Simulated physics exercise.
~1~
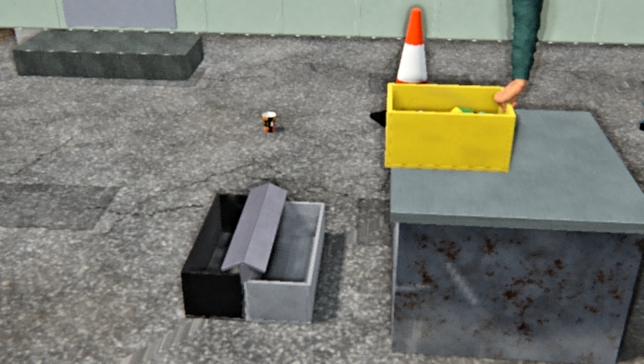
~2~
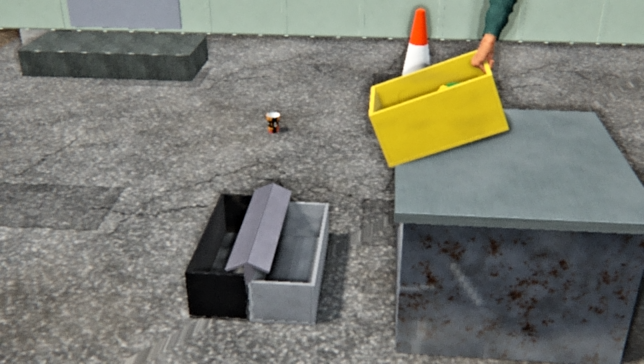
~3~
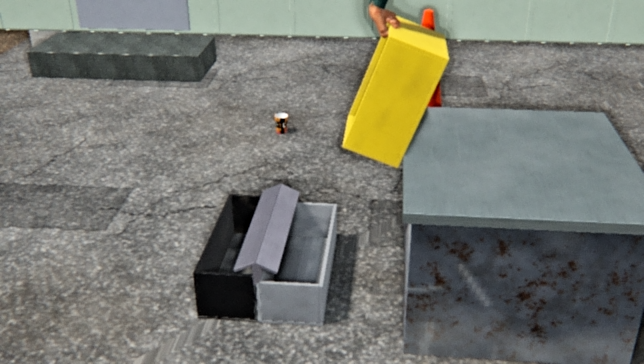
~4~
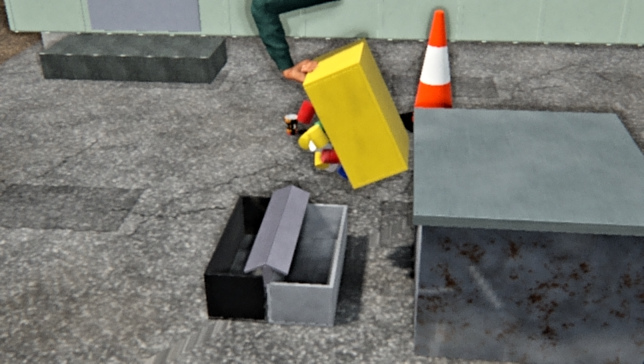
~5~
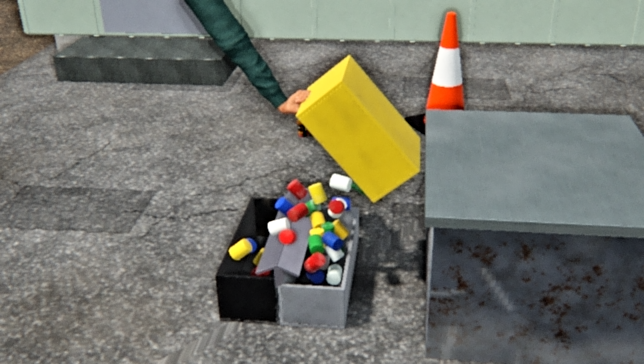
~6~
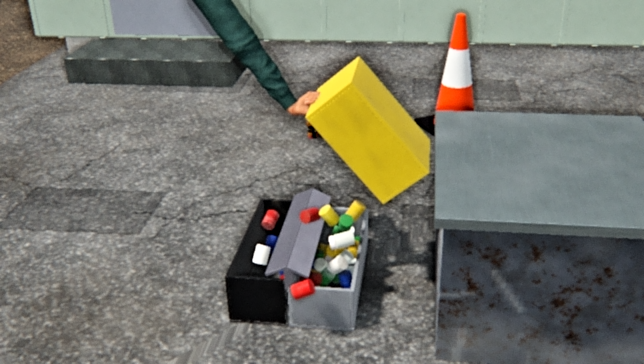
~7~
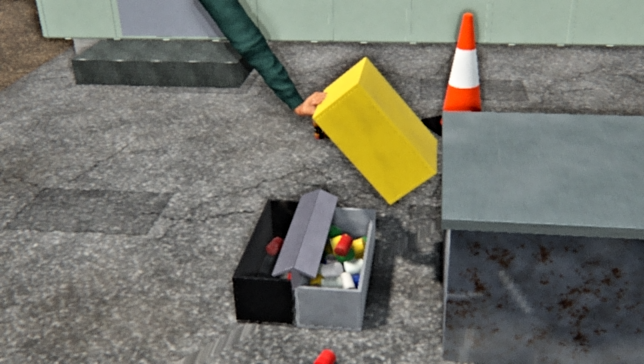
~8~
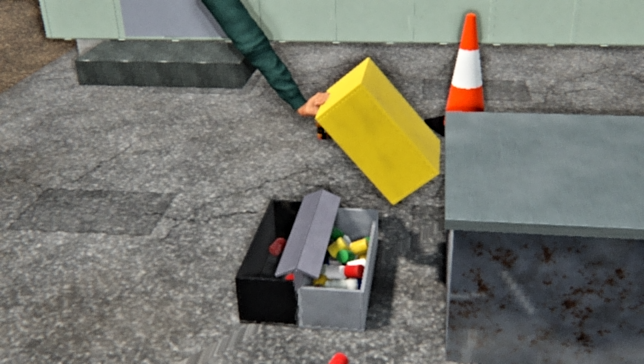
A yellow crate tips over and spills colourful jars, mostly into the grey box.
